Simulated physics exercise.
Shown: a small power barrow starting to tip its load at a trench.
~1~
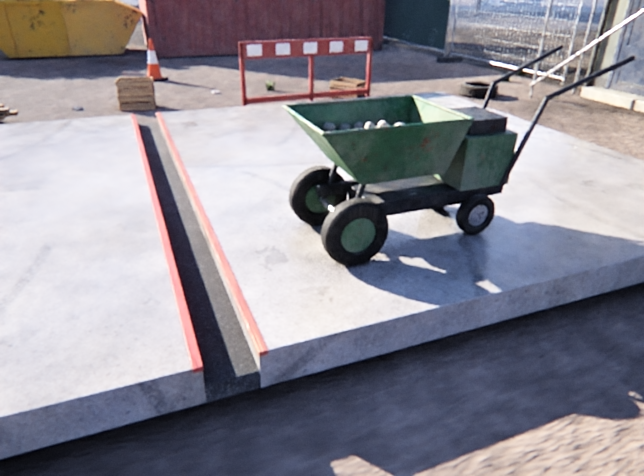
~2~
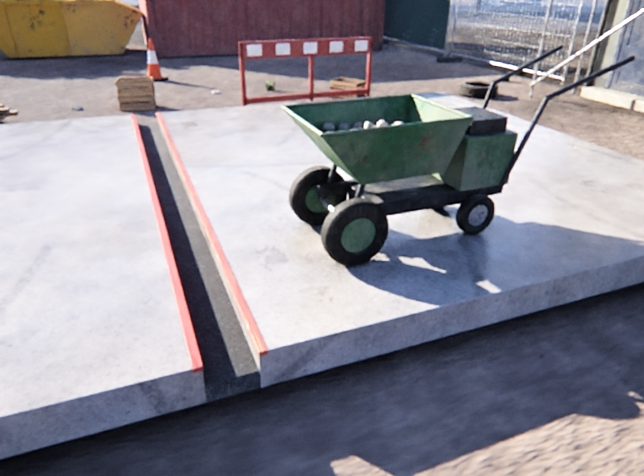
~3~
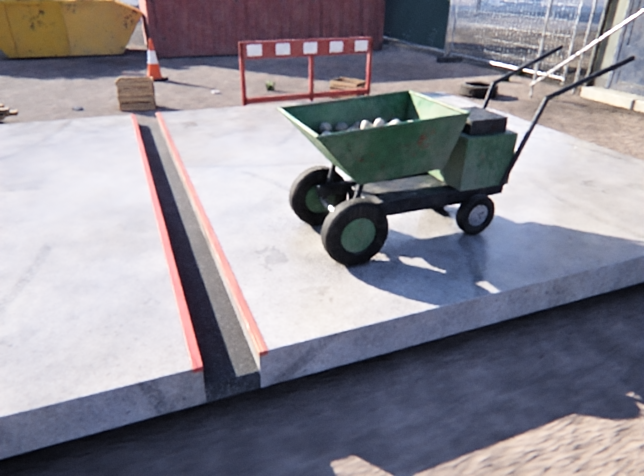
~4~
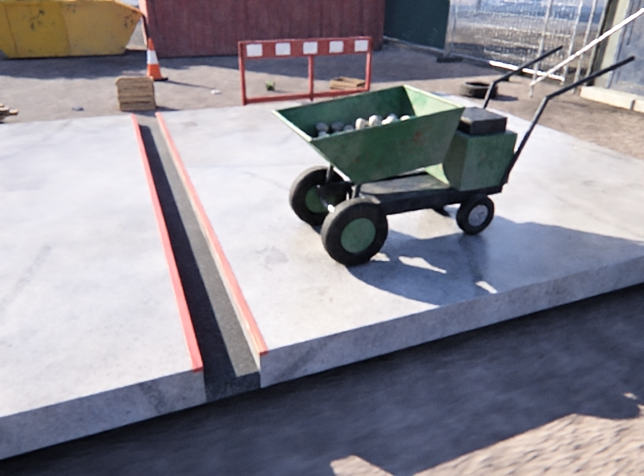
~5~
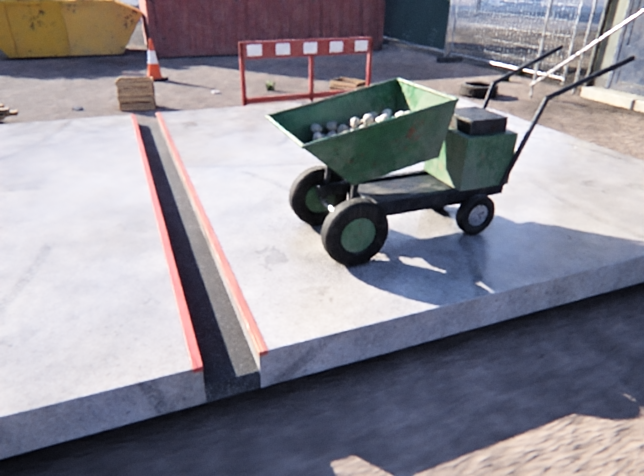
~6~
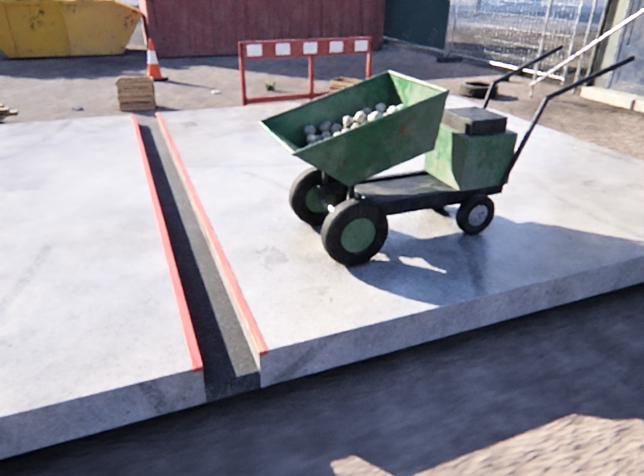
In this clip, a green power barrow loaded with rounded stones stands on a concrete slab to the right of a narrow, red-edged trench. Its skip is level at first, then gradually tilts forward to the left while the wheels stay still.
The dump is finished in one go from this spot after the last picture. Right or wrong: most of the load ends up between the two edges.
Right.
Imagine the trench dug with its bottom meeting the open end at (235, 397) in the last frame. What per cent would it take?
90 %.
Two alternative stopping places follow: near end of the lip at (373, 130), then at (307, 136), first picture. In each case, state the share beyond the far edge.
Try 1: 0 %. Try 2: 20 %.
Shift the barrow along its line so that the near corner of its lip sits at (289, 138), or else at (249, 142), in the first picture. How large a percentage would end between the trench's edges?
First spot: 50 %, second spot: 0 %.
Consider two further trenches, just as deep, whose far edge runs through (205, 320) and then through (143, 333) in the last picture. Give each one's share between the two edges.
Roughly 50 per cent, then roughly 90 per cent.
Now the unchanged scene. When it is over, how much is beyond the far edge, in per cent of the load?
Roughly 15 per cent of the load.
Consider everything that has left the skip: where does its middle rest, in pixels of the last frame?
At about (199, 265), give or take.
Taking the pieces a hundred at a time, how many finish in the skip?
That comes to about 0 per cent or so.
Shortly afterwards, skip tipped steeply; the whole lot in the skip.
Next, skip tipped right over; all but a few in the skip; only a few short of the trench; only a few in or heaped over the trench; only a few falling.
Some moments later, skip tipped right over; near a quarter in the skip; a little short of the trench; near two thirds in or heaped over the trench; a little beyond it.
In the end, skip tipped right over; only a few in the skip; a little short of the trench; near two thirds in or heaped over the trench; a little beyond it.
